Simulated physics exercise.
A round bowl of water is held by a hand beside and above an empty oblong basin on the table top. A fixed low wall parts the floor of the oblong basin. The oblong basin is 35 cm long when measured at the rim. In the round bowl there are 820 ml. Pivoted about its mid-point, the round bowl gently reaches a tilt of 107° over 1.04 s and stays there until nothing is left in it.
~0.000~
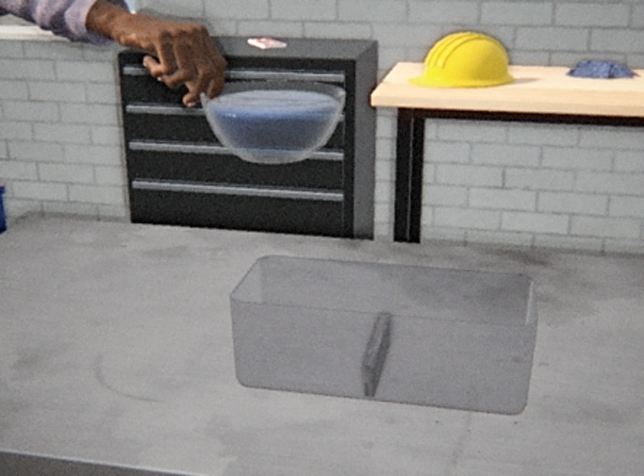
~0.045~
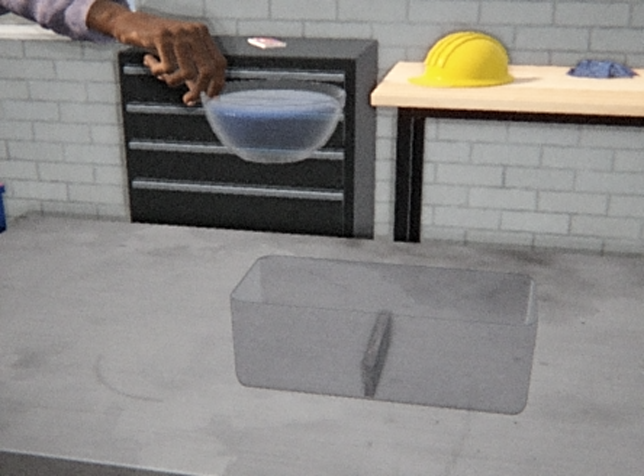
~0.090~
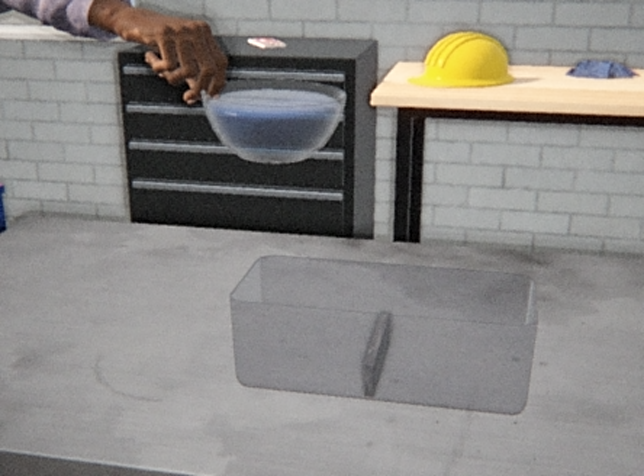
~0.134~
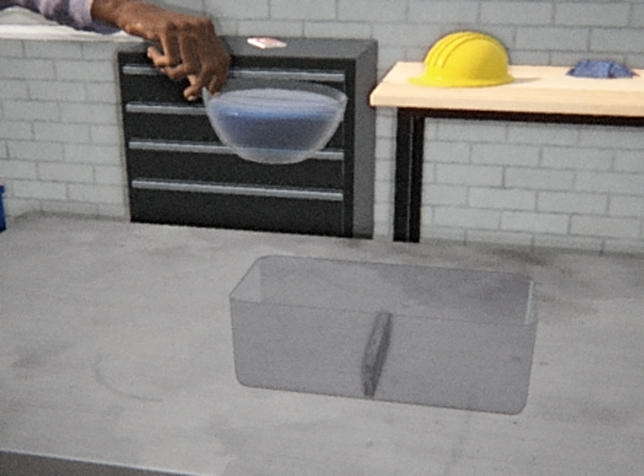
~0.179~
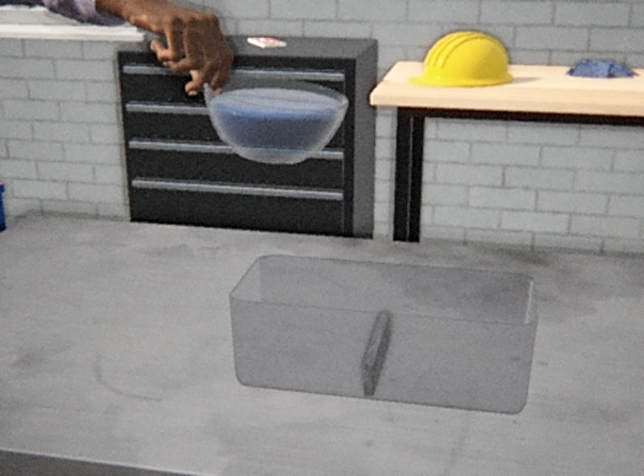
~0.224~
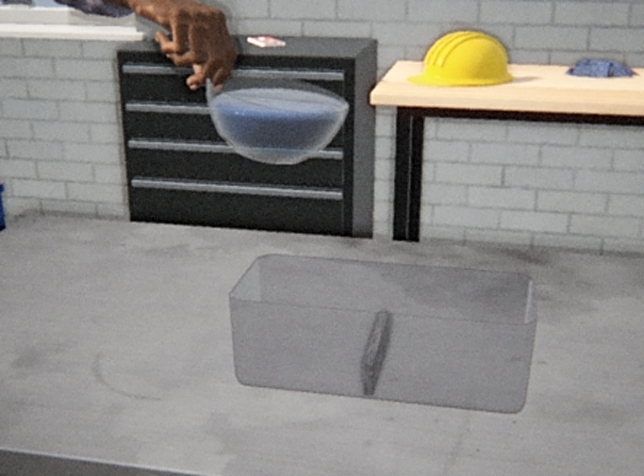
The video shows a hand holding a clear round bowl of blue liquid above an empty, see-through oblong basin with a low divider on a gray table top. The bowl stays nearly still, then tilts slightly to the right.
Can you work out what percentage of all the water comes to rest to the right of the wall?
I would put it at 74 per cent.
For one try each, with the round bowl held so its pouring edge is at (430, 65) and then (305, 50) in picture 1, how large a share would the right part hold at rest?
About 80 %, then about 55 %.
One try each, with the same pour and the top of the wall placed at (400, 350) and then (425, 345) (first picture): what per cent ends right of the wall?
Respectively 55 and 25 %.
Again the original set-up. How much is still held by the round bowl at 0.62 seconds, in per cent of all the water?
At that time about 36 in a hundred parts are still held.
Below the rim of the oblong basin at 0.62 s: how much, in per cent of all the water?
Around 16 percent.
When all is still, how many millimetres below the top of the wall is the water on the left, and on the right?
On the left it's about 34 mm; on the right, about 18 mm.
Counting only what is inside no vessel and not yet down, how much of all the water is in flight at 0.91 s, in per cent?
Estimate: About 9 in a hundred.
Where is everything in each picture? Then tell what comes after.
Tilt 0°; pouring edge (343, 97); surface from (212, 100) to (340, 105); the oblong basin's rim runs from (245, 278) to (535, 302); the wall's top is at (378, 339), in the first picture.
Tilt 0°; pouring edge (343, 97); surface from (212, 99) to (341, 105), in the second picture.
Tilt 2°; pouring edge (344, 99); surface from (212, 98) to (341, 106), in the third picture.
Tilt 4°; pouring edge (344, 102); surface from (213, 97) to (341, 107), in the fourth picture.
Tilt 8°; pouring edge (346, 106); surface from (215, 96) to (343, 107), in the fifth picture.
Tilt 12°; pouring edge (346, 111); surface from (216, 96) to (344, 107), in the sixth picture.
By 0.62 s the tilt is 69° and 36 per cent is still to pour, 1 is left of the wall and 15 right of it.
By 0.91 s the tilt is 103° and 0 per cent is still to pour, 17 is left of the wall and 73 right of it.
By 1.21 s the tilt is 107° and 0 per cent is still to pour, 24 is left of the wall and 74 right of it.
By 1.54 s the tilt is 107° and 0 per cent is still to pour, 24 is left of the wall and 74 right of it.
At rest 25 per cent lies left of the wall, 74 right of it and 2 outside.
